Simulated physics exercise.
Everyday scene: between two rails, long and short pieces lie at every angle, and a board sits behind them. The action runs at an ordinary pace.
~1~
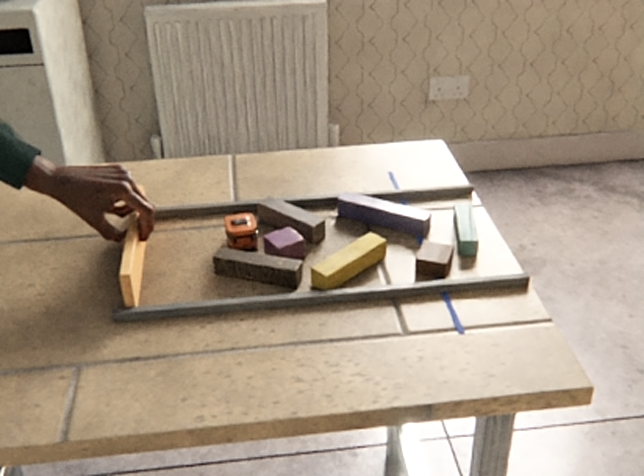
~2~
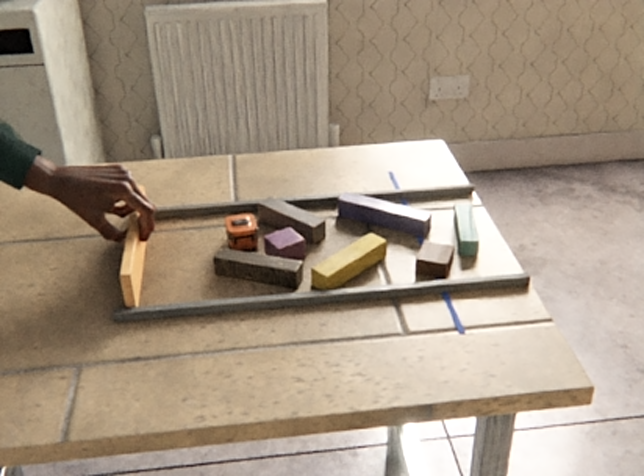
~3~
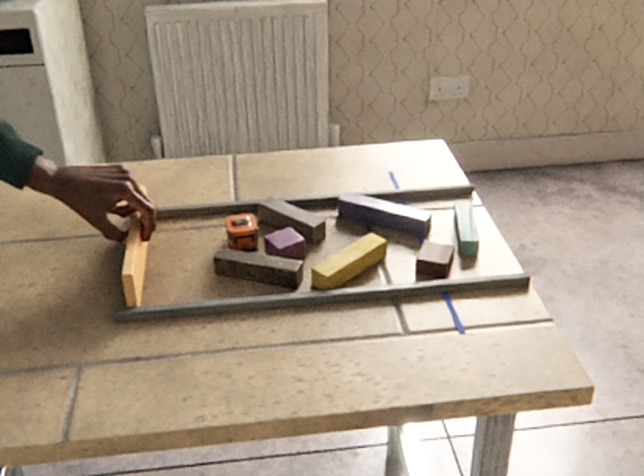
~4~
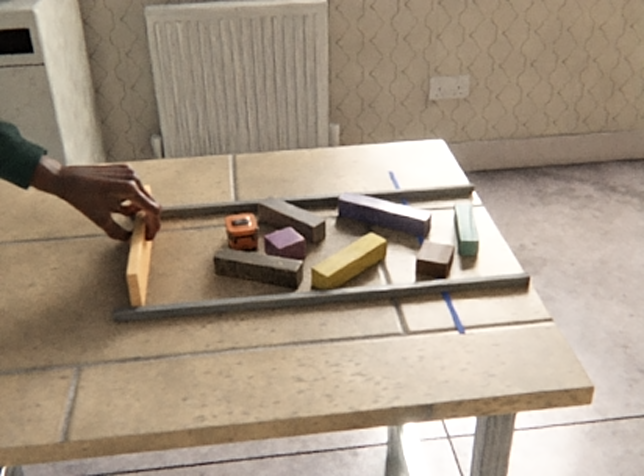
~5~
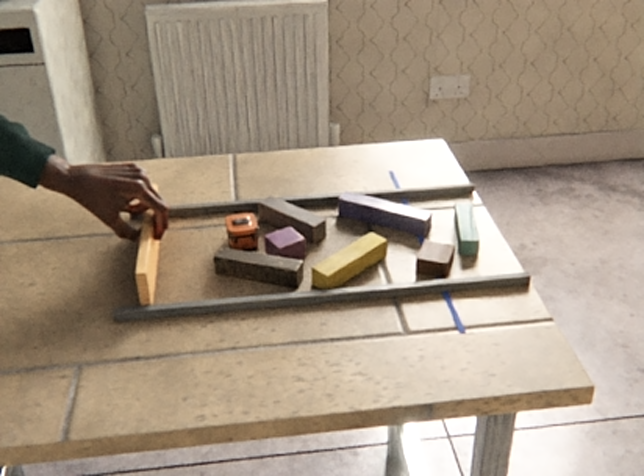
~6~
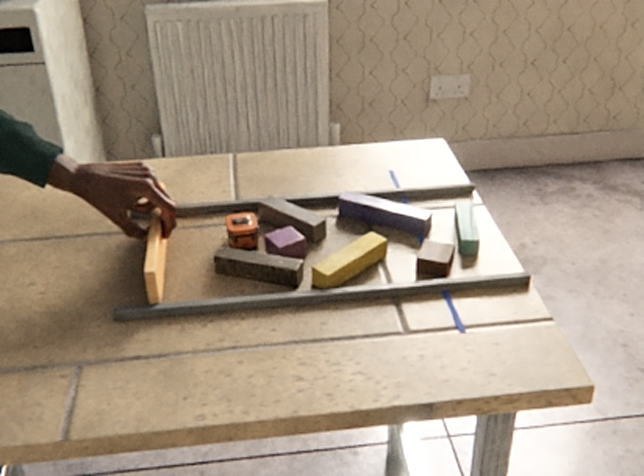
To begin with, a hand holds an upright wooden board at the left end of two rails on a table, with colourful long and short blocks lying at odd angles between them. The hand then slides the board slightly rightward, narrowing the gap, while the blocks stay still.
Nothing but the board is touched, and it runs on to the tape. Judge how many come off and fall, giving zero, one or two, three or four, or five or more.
Watch it: Hardly any - one or two - go plunging down.
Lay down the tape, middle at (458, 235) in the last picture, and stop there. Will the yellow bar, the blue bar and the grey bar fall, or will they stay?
Well, the yellow bar comes off, the blue bar comes off, and the grey bar? It stays where it is.
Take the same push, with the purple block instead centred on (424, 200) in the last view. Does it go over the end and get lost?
Lab note: Started there, it remains on top.
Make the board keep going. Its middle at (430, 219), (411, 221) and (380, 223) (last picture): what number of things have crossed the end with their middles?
Taking the places in turn, the counts are 2, 1 and 0.
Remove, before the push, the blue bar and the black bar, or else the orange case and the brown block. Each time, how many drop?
That gives 0 in the first case, then 1 in the second.
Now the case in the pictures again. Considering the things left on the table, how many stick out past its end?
My count gives 1.
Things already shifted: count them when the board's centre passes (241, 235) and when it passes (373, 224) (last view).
Tally at point one: 3; at point two: 8.
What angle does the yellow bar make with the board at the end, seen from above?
I'd say it's about 10° out of line.
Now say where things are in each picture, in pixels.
In the first frame, turquoise bar (466, 229); brown block (435, 259); blue bar (384, 214); board (135, 244); tape (420, 239).
In the second frame, brown block (435, 259); orange case (242, 233).
In the third frame, blue bar (384, 214); yellow bar (350, 262).
In the fourth frame, turquoise bar (466, 229); black bar (258, 268).
In the fifth frame, brown block (435, 259); board (150, 242).
In the sixth frame, turquoise bar (467, 228); brown block (435, 258); blue bar (384, 213); board (158, 241); tape (421, 238).
Soon after, none off yet; turquoise bar at rest near (467, 228); brown block at rest near (435, 258); blue bar at rest near (384, 213).
Then, none off yet; turquoise bar moving near (469, 224); brown block moved about its own width near (465, 254); blue bar moved a little near (398, 211).
At rest, the number that fall off is one or two; fallen, brown block and turquoise bar.
